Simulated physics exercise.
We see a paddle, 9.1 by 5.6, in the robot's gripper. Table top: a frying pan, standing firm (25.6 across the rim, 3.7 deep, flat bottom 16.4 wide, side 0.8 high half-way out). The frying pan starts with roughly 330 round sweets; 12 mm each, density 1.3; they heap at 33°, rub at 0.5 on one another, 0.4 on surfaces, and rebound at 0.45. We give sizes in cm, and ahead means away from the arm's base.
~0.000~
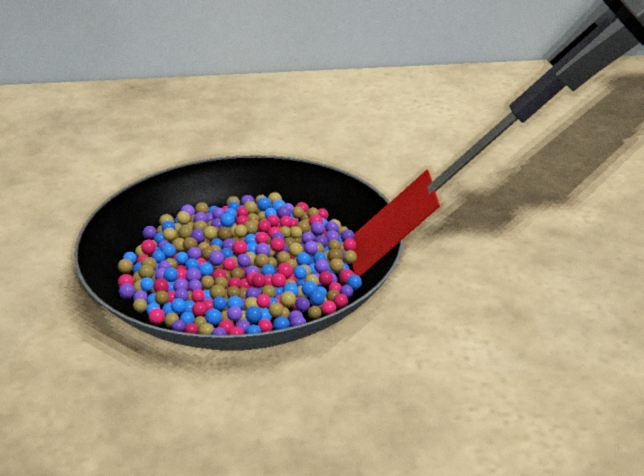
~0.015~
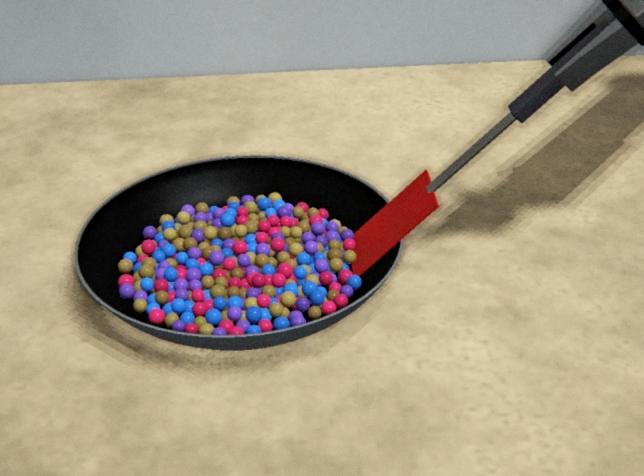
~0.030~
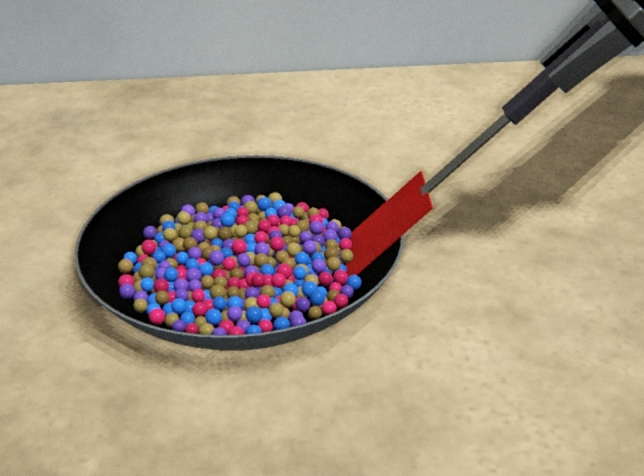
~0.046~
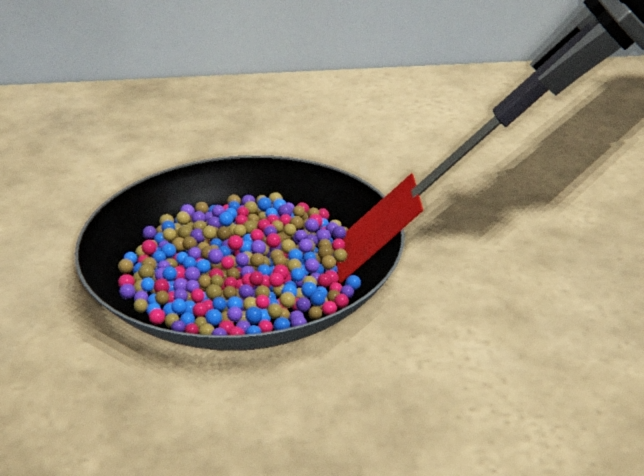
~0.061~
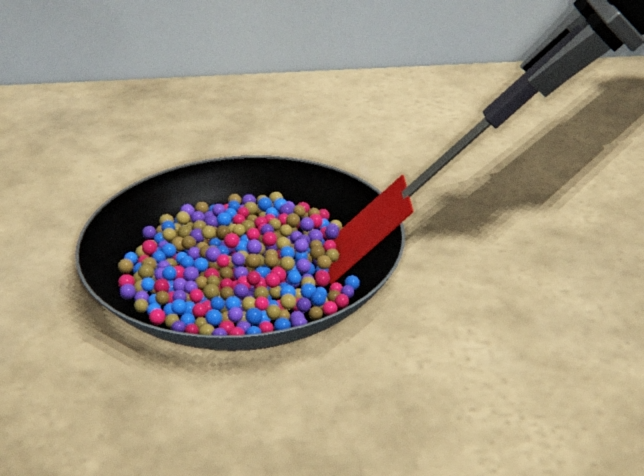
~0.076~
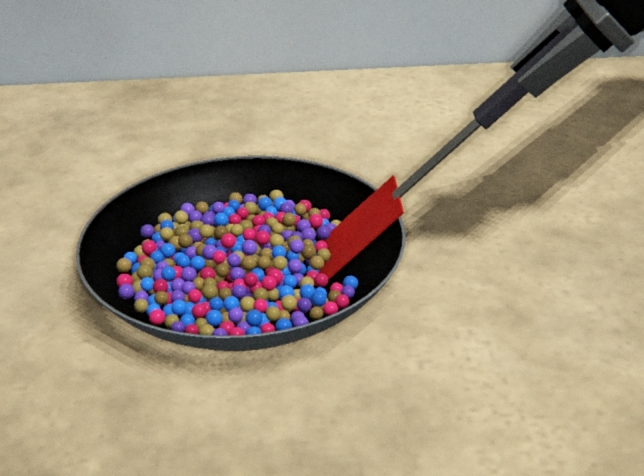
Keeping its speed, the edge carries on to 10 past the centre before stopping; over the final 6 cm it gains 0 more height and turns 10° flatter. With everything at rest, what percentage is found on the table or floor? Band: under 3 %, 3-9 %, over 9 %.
3-9 %.
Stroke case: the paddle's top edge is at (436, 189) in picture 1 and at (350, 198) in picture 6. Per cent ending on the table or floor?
Around 20 per cent finishes on the table or floor.
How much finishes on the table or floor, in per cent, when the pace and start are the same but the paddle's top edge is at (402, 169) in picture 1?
10 percent or so.
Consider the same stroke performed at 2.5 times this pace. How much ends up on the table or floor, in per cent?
About 20 per cent.
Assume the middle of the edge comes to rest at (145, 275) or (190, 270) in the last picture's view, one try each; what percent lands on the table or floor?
0 % and 0 %.
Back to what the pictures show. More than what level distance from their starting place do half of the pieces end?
Near 3 cm, measured level.
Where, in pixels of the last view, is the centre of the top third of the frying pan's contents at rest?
Look near (129, 254).
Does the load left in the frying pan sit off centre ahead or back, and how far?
Roughly 3.5 cm ahead.
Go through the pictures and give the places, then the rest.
The first frame shows the paddle top edge at (434, 187), sloping 45°; upper third of the load around (244, 251), from x 125 to 355, top at y 200; 328 in the frying pan.
The second frame shows the paddle top edge at (433, 187), sloping 45°; upper third of the load around (244, 251), from x 125 to 355, top at y 200.
The third frame shows the paddle top edge at (427, 189), sloping 45°; upper third of the load around (251, 250), from x 125 to 355, top at y 200.
The fourth frame shows the paddle top edge at (417, 191), sloping 45°; upper third of the load around (254, 250), from x 125 to 355, top at y 200.
The fifth frame shows the paddle top edge at (408, 193), sloping 45°; upper third of the load around (243, 252), from x 125 to 350, top at y 200.
The sixth frame shows the paddle top edge at (399, 193), sloping 45°; upper third of the load around (240, 249), from x 125 to 350, top at y 195; 328 in the frying pan.
After 0.19 s, sloping 45°, highest piece 5 above the table; 328 in the frying pan.
After 0.31 s, sloping 42°, highest piece 5 above the table; 328 in the frying pan.
After 0.57 s, sloping 35°, highest piece 5 above the table; 310 in the frying pan, 17 on the table or floor, 1 on the blade or in flight.
After 1.62 s, sloping 35°, highest piece 5 above the table; 310 in the frying pan, 18 on the table or floor.
In the end, 310 in the frying pan, 18 on the table or floor. That is 5 % on the table or floor.
